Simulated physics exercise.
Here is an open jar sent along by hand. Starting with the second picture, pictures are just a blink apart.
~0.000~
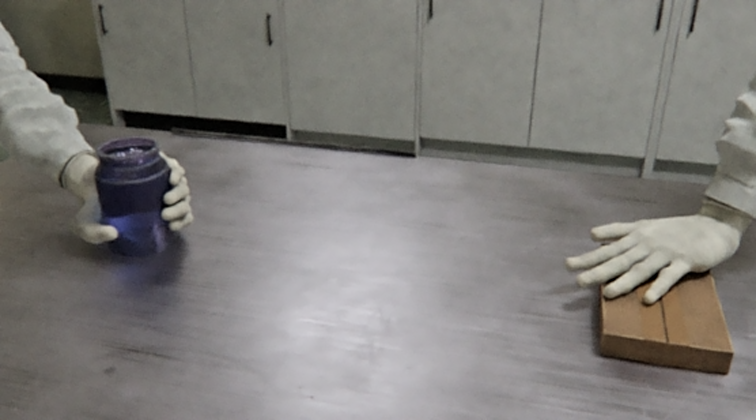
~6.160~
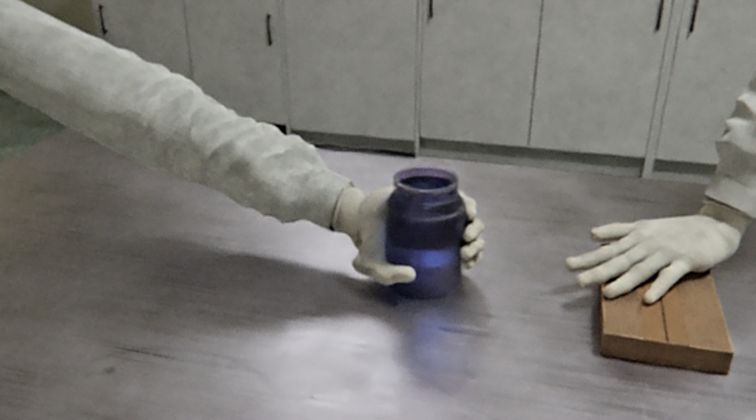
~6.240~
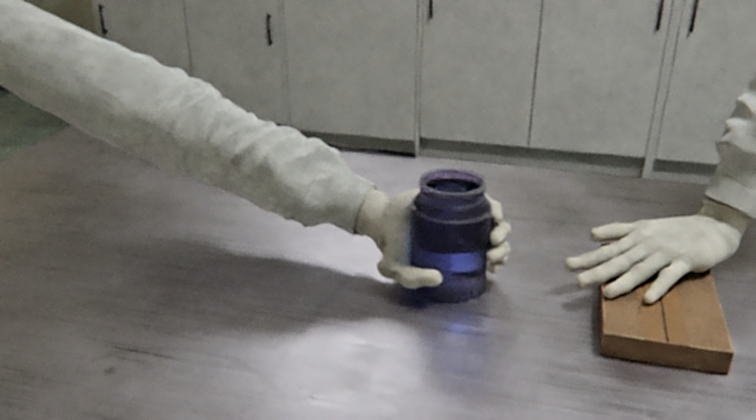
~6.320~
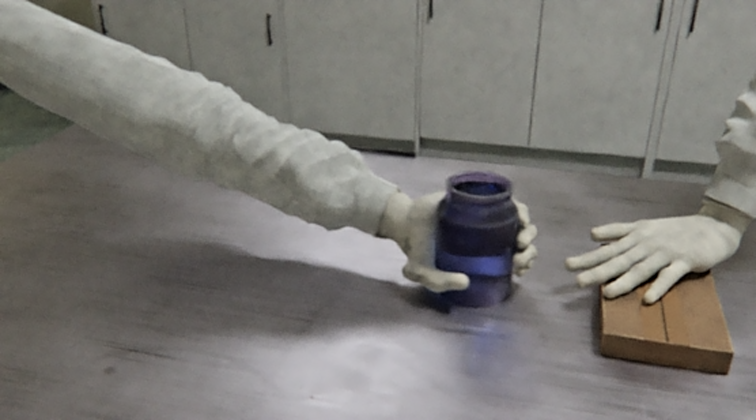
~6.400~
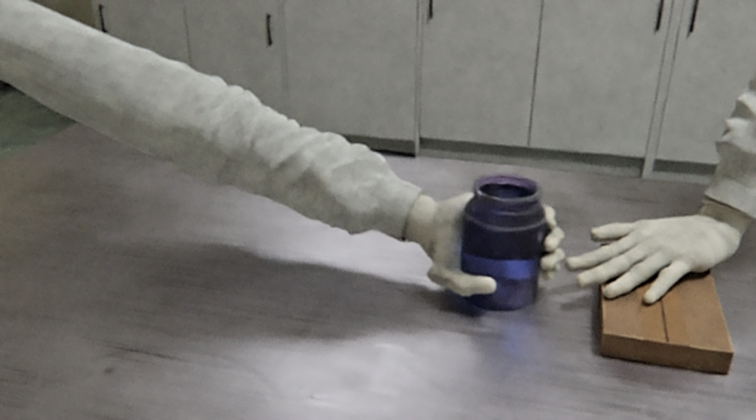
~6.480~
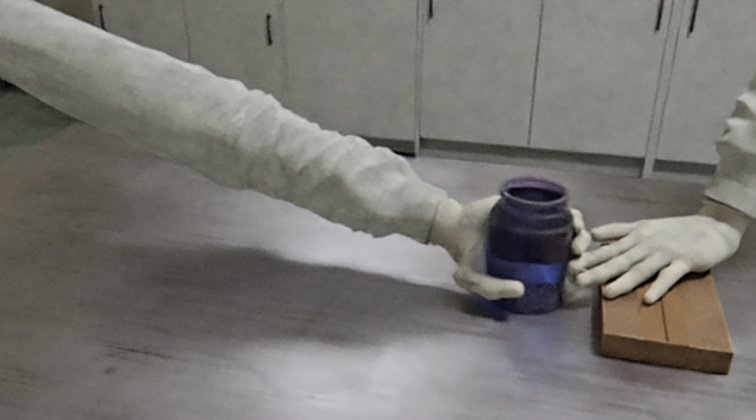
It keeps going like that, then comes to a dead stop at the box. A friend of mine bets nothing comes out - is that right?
No, some spills.
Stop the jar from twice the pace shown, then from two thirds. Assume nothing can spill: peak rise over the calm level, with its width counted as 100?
70 and 25 per cent.
After 6.6 s, the jar meets the box.
After 6.6 s, the dyed water surges up the wall; some has gone over its rim.
After 8.0 s, the jar stands at the box; some has gone over its rim.
